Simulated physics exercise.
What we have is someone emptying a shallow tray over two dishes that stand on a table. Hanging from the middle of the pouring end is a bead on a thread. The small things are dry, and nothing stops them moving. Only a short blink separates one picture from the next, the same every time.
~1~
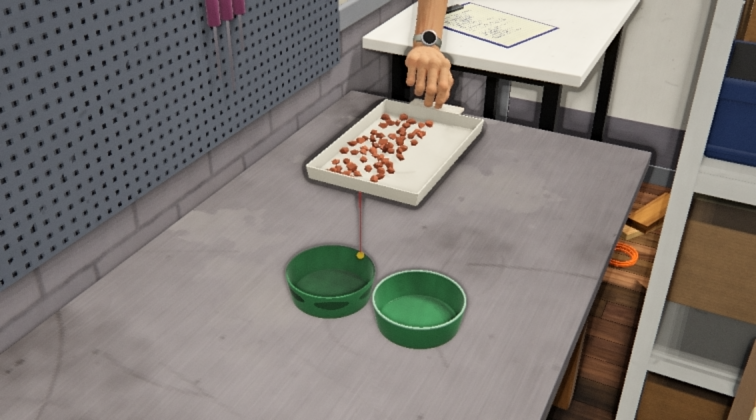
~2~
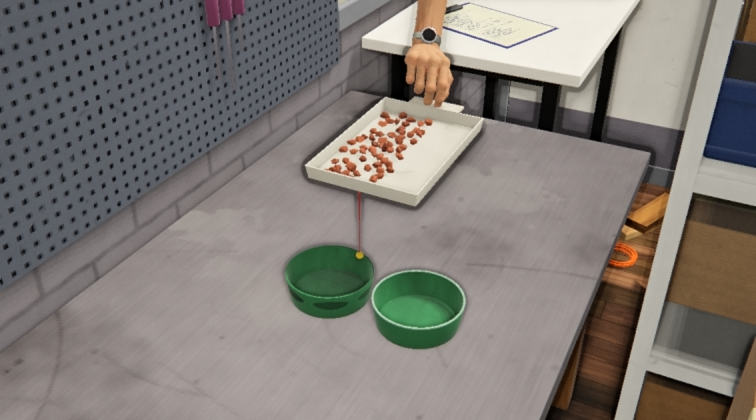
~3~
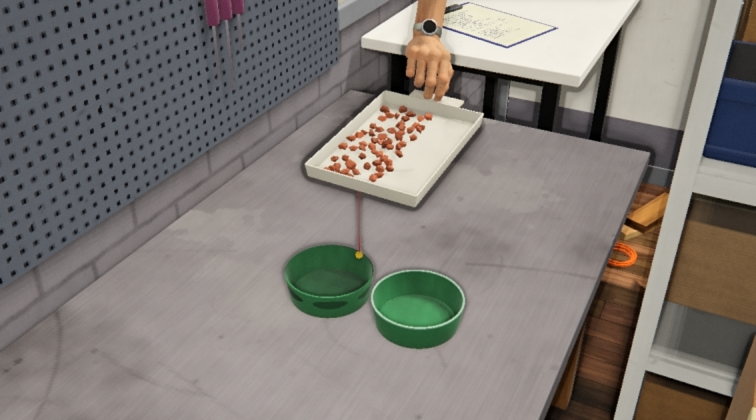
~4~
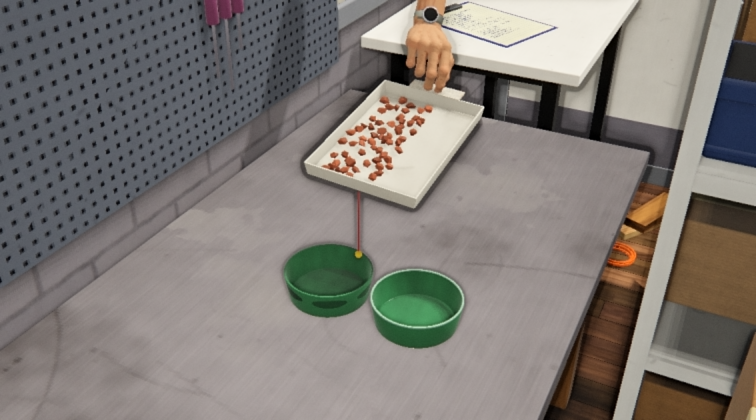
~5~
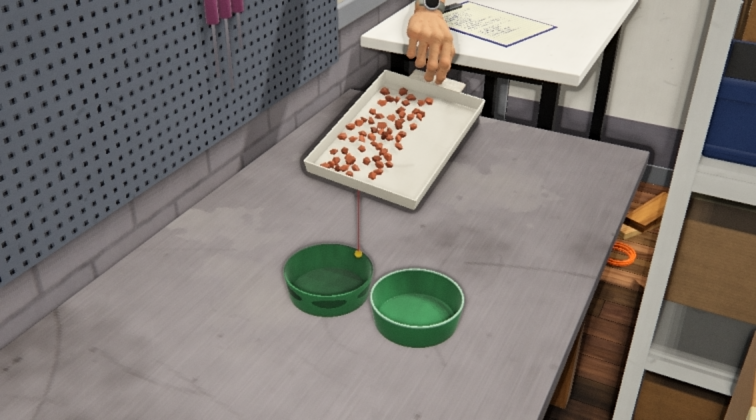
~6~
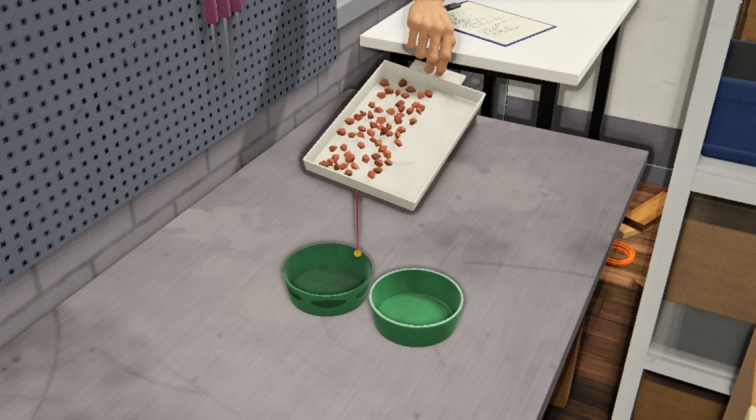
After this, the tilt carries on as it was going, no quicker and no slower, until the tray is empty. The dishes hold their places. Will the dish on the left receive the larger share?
No - the one on the right does.
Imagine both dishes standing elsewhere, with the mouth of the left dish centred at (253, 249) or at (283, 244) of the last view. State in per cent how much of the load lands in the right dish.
In order, 10 % and 50 %.
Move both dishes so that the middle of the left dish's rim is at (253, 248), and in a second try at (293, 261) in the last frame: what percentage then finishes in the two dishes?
Well, you'd get about 10 per cent and then about 80 per cent.
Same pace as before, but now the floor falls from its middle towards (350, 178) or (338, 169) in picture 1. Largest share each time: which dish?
The first tilt favours the dish to the left, the second the dish to the left.
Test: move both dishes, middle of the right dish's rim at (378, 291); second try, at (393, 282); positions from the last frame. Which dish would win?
Results - the dish on the right side first, the dish on the right side second.
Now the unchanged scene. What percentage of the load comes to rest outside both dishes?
Share: Approx. 10 %.
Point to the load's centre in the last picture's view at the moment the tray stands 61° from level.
I'd mark the middle close to (393, 190).
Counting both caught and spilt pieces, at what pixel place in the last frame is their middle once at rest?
About (413, 314).
Soon, tray tipped steeply; nearly all on the tray; a stray few in the air.
A while on, tray tipped right over; about half on the tray; about a third in the right dish; a stray few outside both; a small part in the air.
Towards the end, tray tipped past a quarter turn; most in the right dish; a stray few in the left dish; a small part outside both.
Finally, tray tipped past a quarter turn; most in the right dish; a stray few in the left dish; a small part outside both.
